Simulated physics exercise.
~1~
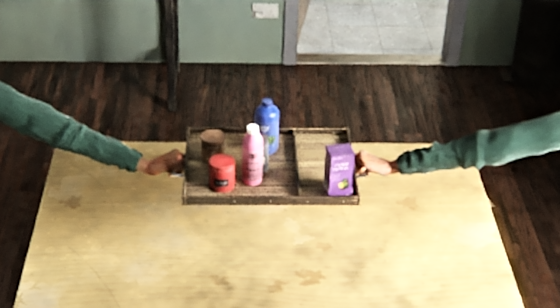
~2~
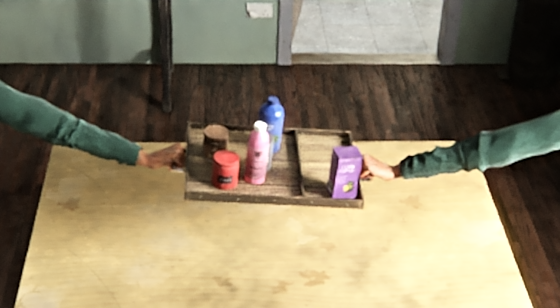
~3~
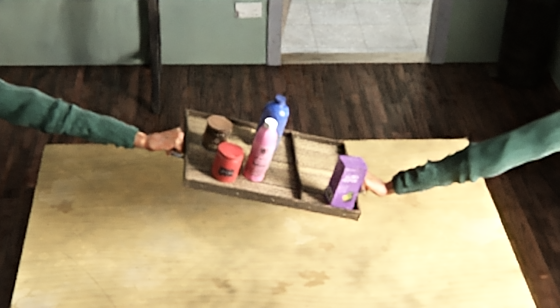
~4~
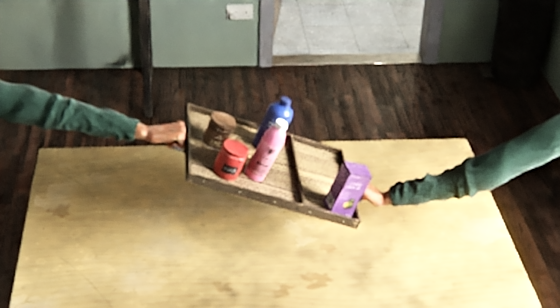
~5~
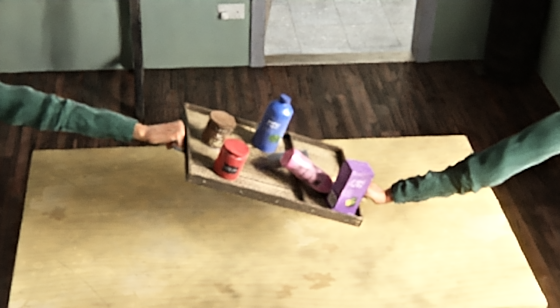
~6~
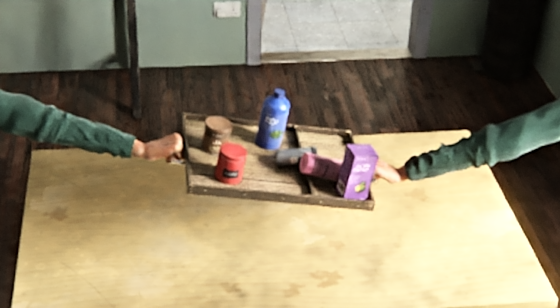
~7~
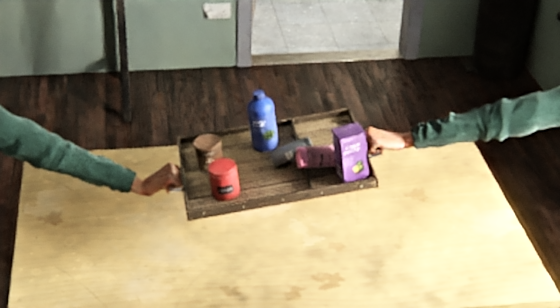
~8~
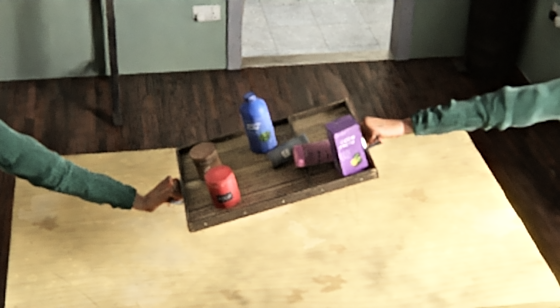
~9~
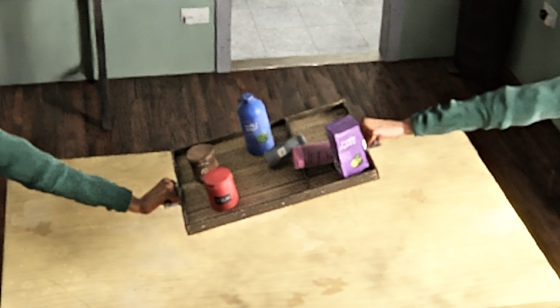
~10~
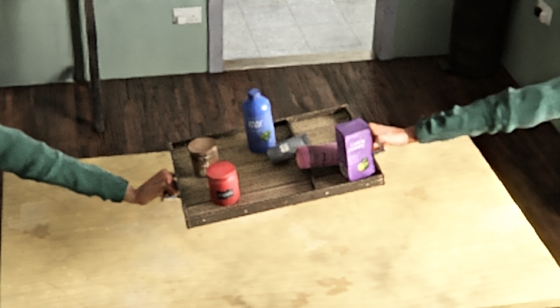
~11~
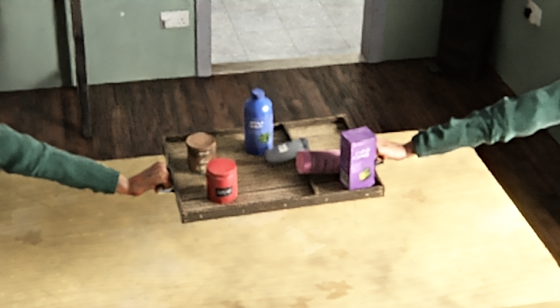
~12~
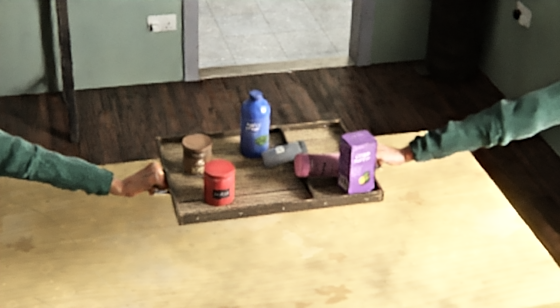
A wooden tray held by two hands above a table tips down to the right, toppling a pink bottle and a dark grey container, then tilts the other way and levels, with both lying beside the upright blue bottle, red jar, brown tin and purple carton.
